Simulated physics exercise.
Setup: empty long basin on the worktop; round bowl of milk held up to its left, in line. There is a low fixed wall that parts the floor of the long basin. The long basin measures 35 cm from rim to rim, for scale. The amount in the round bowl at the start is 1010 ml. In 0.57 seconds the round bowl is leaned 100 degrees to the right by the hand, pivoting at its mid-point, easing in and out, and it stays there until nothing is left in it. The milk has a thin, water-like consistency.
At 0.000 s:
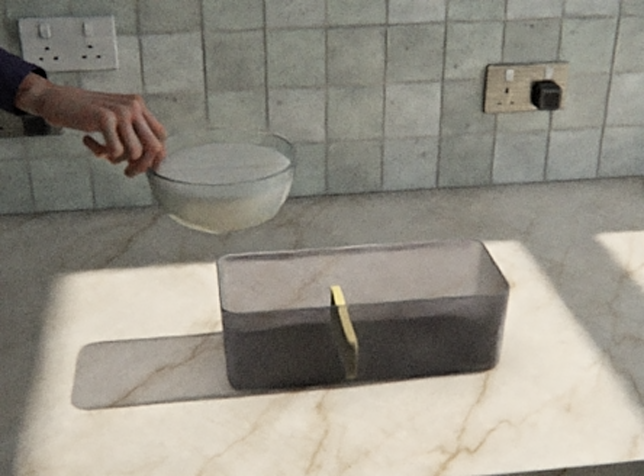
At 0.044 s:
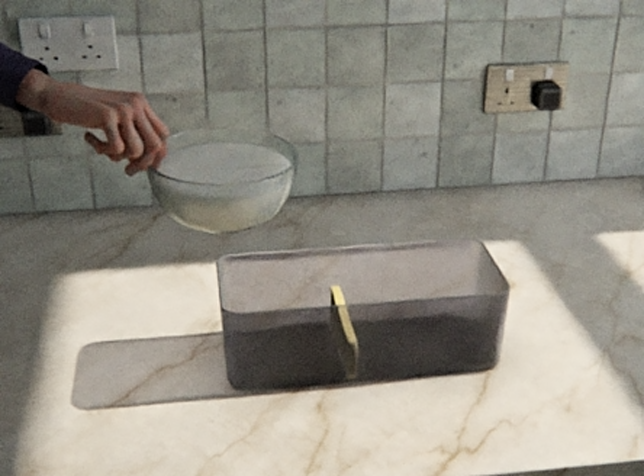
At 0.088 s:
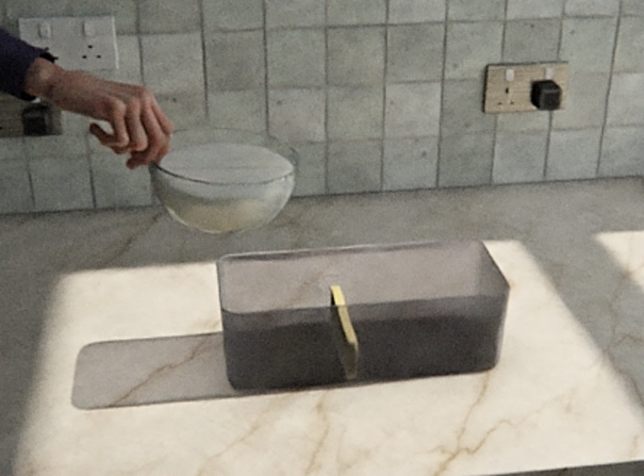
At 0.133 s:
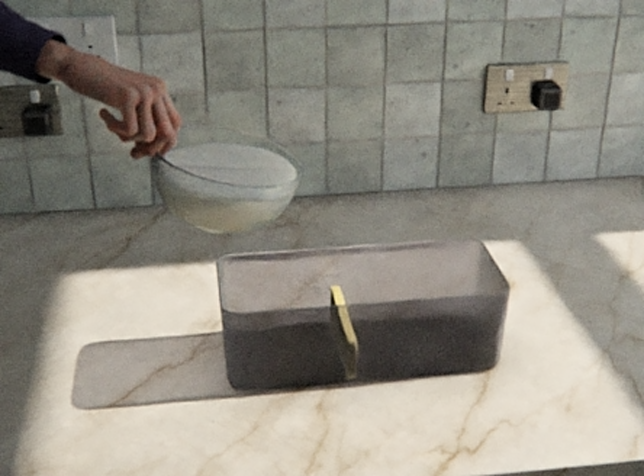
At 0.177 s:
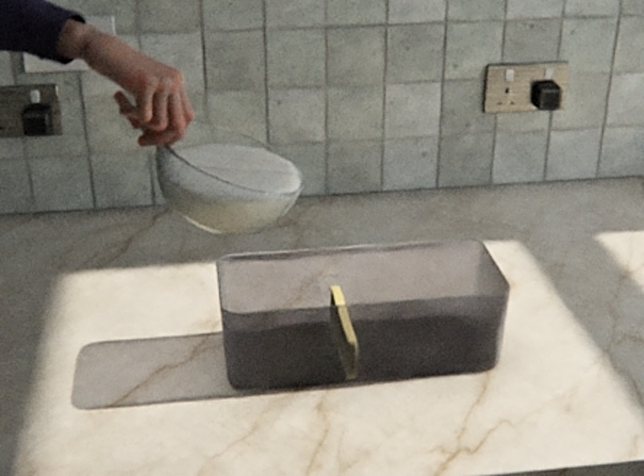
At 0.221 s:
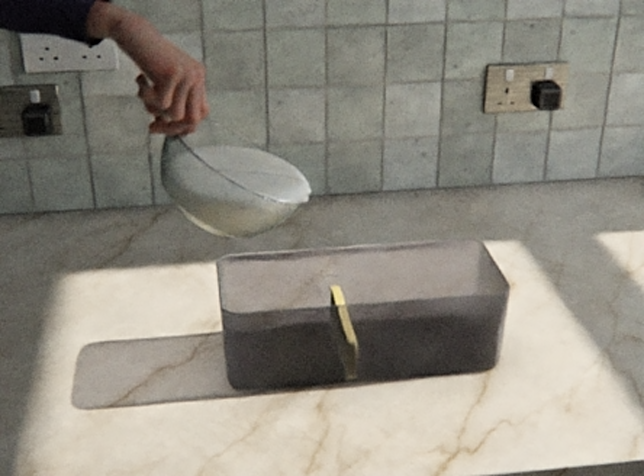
A hand tilting a round glass bowl of milk steadily to the right above an empty long basin on a sunlit marble worktop.
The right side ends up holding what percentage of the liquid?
About 37 in every hundred parts.
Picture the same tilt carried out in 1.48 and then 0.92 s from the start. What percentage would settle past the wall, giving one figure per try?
The first try gives around 60 percent, the second around 50 percent.
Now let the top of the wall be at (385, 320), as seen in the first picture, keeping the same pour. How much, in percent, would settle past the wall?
That would be about 25 in a hundred, I'd say.
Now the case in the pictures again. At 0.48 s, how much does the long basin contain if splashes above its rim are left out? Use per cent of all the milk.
I reckon close to 44 percent of it.
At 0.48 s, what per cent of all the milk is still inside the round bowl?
I'd estimate some 16 % remains.
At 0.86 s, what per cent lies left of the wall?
The left part holds close to 50 per cent.
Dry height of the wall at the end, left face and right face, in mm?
About 28 mm left, about 40 mm right.
Then, 0.48 s in, the tilt is 93° and 16 per cent is still to pour, 17 is left of the wall and 27 right of it.
Then, 0.66 s in, the tilt is 100° and 1 per cent is still to pour, 54 is left of the wall and 32 right of it.
Then, 0.86 s in, the tilt is 100° and 0 per cent is still to pour, 50 is left of the wall and 35 right of it.
Then, 1.07 s in, the tilt is 100° and 0 per cent is still to pour, 52 is left of the wall and 37 right of it.
Finally, 52 per cent lies left of the wall, 37 right of it and 11 outside.
